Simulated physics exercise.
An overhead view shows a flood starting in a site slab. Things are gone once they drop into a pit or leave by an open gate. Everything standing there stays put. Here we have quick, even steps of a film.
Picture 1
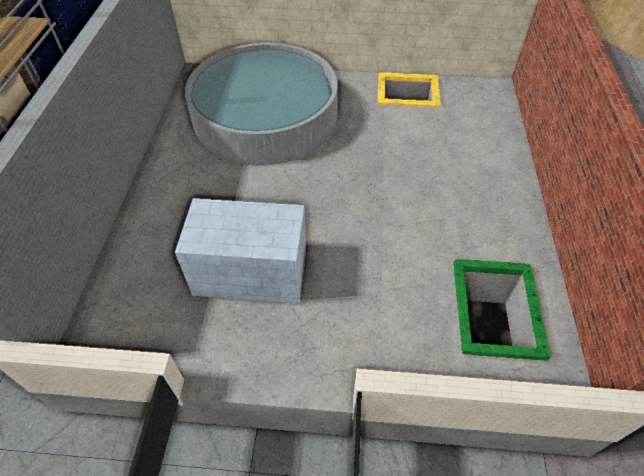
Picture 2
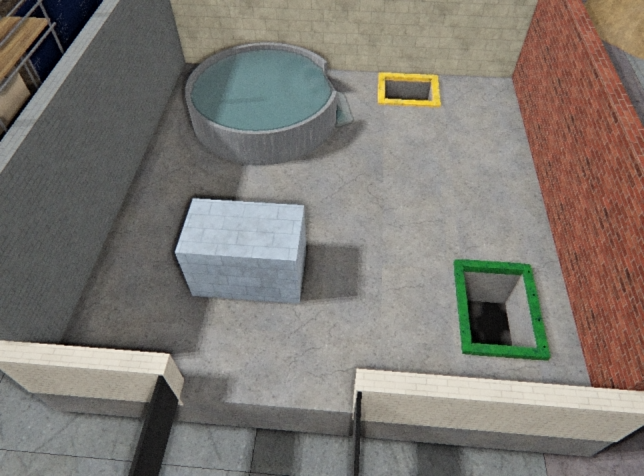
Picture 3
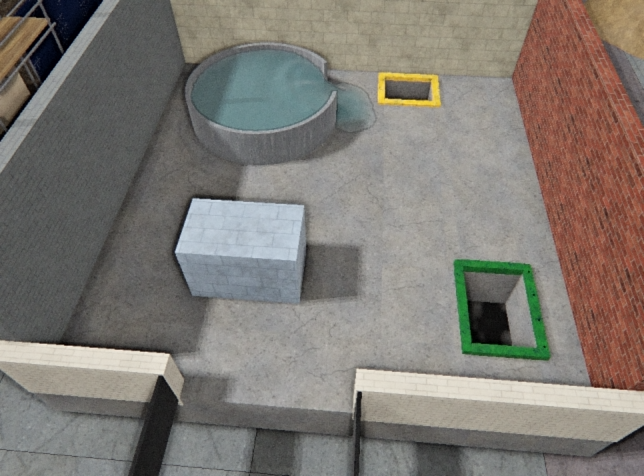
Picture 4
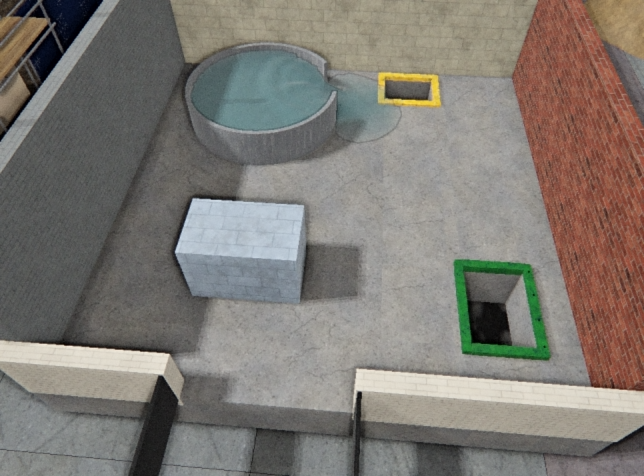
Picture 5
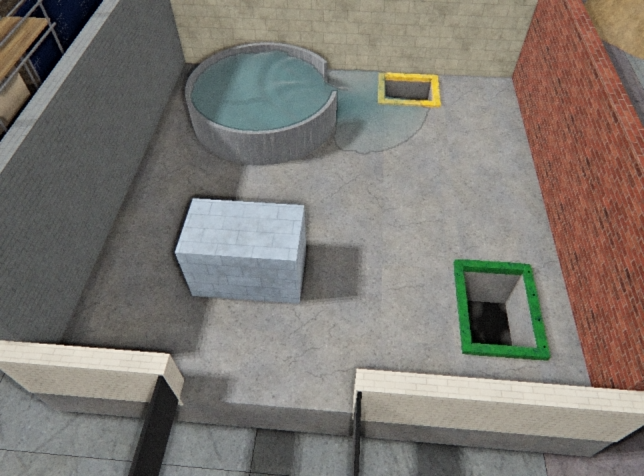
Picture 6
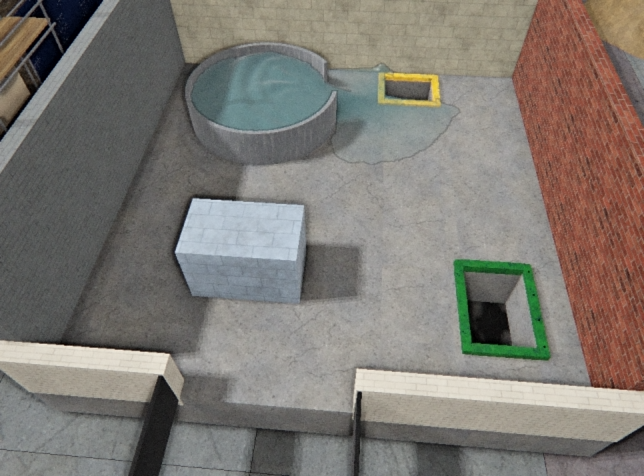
A walled concrete yard is seen from high above, with grey walling on the left, red brick on the right and a gap in the low cream front wall. A round pool of blue-green water stands at the back left, near a yellow-edged pit, with a pale block in front and a green-edged pit at the right. Water pours through a gap in the pool's right side and spreads rightward across the floor, around the yellow edging, while the camera stays still.
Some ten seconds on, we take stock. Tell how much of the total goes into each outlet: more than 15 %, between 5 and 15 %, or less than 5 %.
The gate will receive a cut falling short of five per cent; the green pit will receive a cut falling short of five per cent; the yellow pit will receive a cut exceeding fifteen per cent.
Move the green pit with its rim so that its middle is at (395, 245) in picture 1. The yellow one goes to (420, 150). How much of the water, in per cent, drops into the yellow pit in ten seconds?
Roughly 10 per cent ends up in the yellow pit.
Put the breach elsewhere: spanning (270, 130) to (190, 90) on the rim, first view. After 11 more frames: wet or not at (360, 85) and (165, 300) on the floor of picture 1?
Taking them in order, I'd say not reached and then swamped.
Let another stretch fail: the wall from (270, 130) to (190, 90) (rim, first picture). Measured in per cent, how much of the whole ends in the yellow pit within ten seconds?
Yellow 2 %.
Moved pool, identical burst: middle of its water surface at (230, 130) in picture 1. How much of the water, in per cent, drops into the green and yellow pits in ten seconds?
The green pit gets roughly 0 per cent and the yellow pit roughly 20 per cent.
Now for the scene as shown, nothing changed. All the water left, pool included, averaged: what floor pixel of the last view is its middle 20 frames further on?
Centre: Close to (325, 122).
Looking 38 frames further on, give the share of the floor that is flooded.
Close to 50 in a hundred, I think.
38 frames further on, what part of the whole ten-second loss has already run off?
I make it 80 per cent.
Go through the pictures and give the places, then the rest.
In the first picture, still water in the round pool at (262, 88).
In the second picture, the front is at (347, 123), out from the gap at (332, 99).
In the third picture, water pours out at (332, 100) and has run to (367, 126).
In the fourth picture, the front is at (396, 117), out from the gap at (332, 100).
In the fifth picture, water pours out at (332, 100) and has run to (424, 108).
In the sixth picture, water pours out at (332, 99) and has run to (453, 110).
A moment on, water covers 20 % of the floor; the gate 0 %, the green pit 0 %, the yellow pit 5 %.
Next, water covers 25 % of the floor; the gate 0 %, the green pit 0 %, the yellow pit 11 %.
Then, water covers 30 % of the floor; the gate 0 %, the green pit 0 %, the yellow pit 17 %.
Later, water covers 50 % of the floor; the gate 0 %, the green pit 0 %, the yellow pit 26 %.
In the end, water covers 85 % of the floor; the gate 1 %, the green pit 1 %, the yellow pit 33 %.
